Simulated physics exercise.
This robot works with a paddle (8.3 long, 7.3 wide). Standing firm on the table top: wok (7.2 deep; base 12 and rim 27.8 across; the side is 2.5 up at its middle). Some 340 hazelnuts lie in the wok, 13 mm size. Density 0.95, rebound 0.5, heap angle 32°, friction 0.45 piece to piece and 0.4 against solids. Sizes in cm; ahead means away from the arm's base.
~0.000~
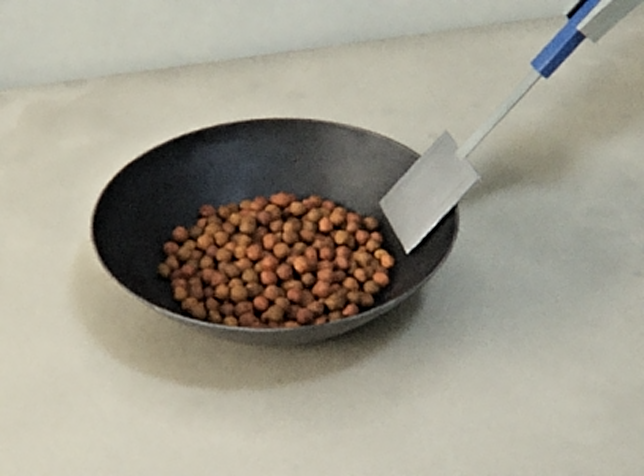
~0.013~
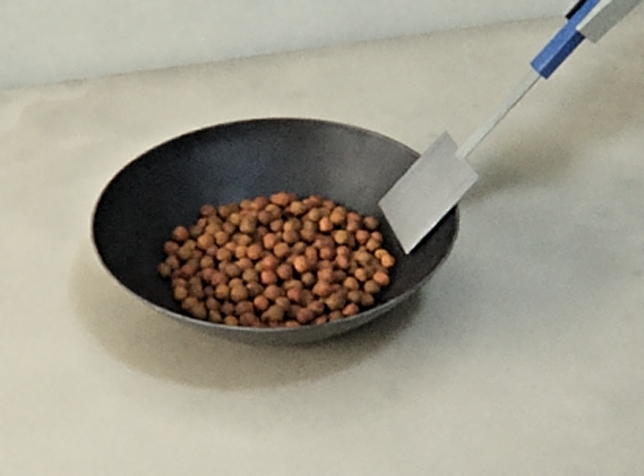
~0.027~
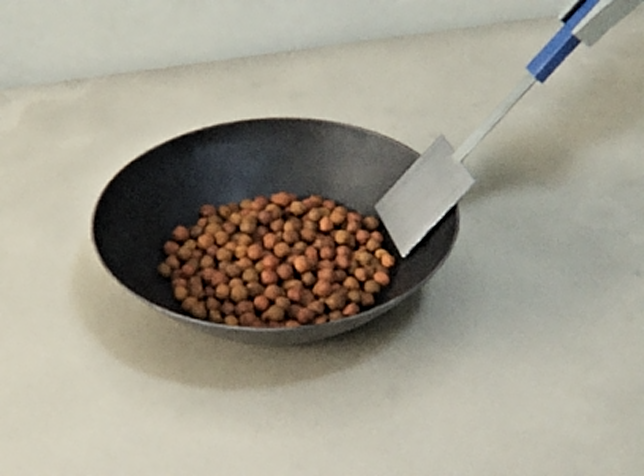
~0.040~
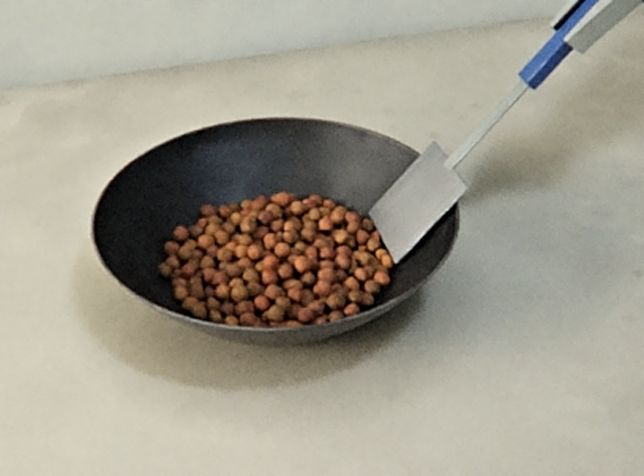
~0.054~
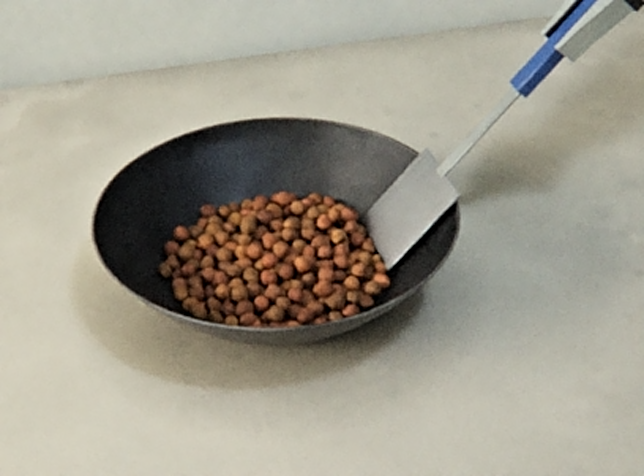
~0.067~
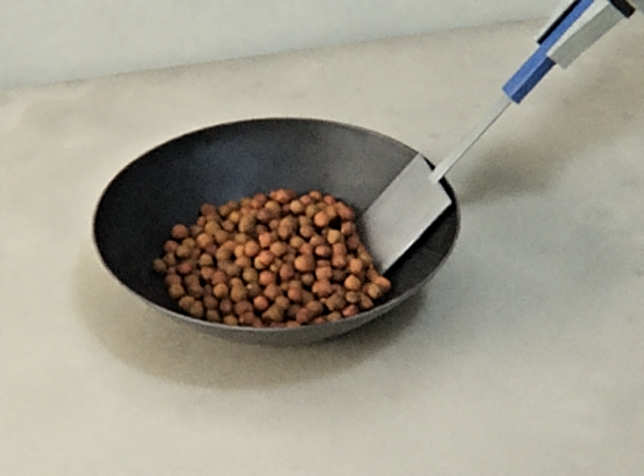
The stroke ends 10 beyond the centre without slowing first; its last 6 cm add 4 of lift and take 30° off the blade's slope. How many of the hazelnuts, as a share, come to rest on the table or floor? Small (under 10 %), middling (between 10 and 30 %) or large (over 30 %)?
Share on the table or floor: Middling (between 10 and 30 %).
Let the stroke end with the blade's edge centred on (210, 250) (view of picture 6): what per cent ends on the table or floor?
Some 0 per cent.
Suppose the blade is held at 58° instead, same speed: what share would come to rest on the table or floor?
It would be near 20 per cent.
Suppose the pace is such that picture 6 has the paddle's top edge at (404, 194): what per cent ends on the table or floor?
About 35 per cent.
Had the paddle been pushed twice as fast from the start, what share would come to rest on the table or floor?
Then about 35 per cent.
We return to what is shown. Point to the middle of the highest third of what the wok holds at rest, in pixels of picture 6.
Around (181, 262).
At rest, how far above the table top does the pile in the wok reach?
Some 7.5 cm.
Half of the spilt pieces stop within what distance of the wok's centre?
Roughly 24 cm.
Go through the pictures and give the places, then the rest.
The first picture shows the paddle top edge at (463, 153), sloping 48°; upper third of the load around (276, 255), from x 165 to 390, top at y 200; 344 in the wok.
The second picture shows the paddle top edge at (462, 153), sloping 48°; upper third of the load around (276, 254), from x 165 to 390, top at y 200.
The third picture shows the paddle top edge at (458, 157), sloping 48°; upper third of the load around (276, 254), from x 165 to 390, top at y 200.
The fourth picture shows the paddle top edge at (451, 164), sloping 48°; upper third of the load around (276, 254), from x 165 to 390, top at y 200.
The fifth picture shows the paddle top edge at (443, 171), sloping 48°; upper third of the load around (276, 254), from x 165 to 380, top at y 200.
The sixth picture shows the paddle top edge at (435, 177), sloping 48°; upper third of the load around (274, 253), from x 160 to 380, top at y 195; 344 in the wok.
After 0.20 s, sloping 48°, highest piece 5 above the table; 344 in the wok.
After 0.34 s, sloping 39°, highest piece 7 above the table; 344 in the wok.
After 0.60 s, sloping 18°, highest piece 9 above the table; 285 in the wok, 40 on the table or floor, 19 on the blade or in flight.
After 1.65 s, sloping 18°, highest piece 7 above the table; 283 in the wok, 61 on the table or floor.
In the end, 283 in the wok, 61 on the table or floor. That is 18 % on the table or floor.
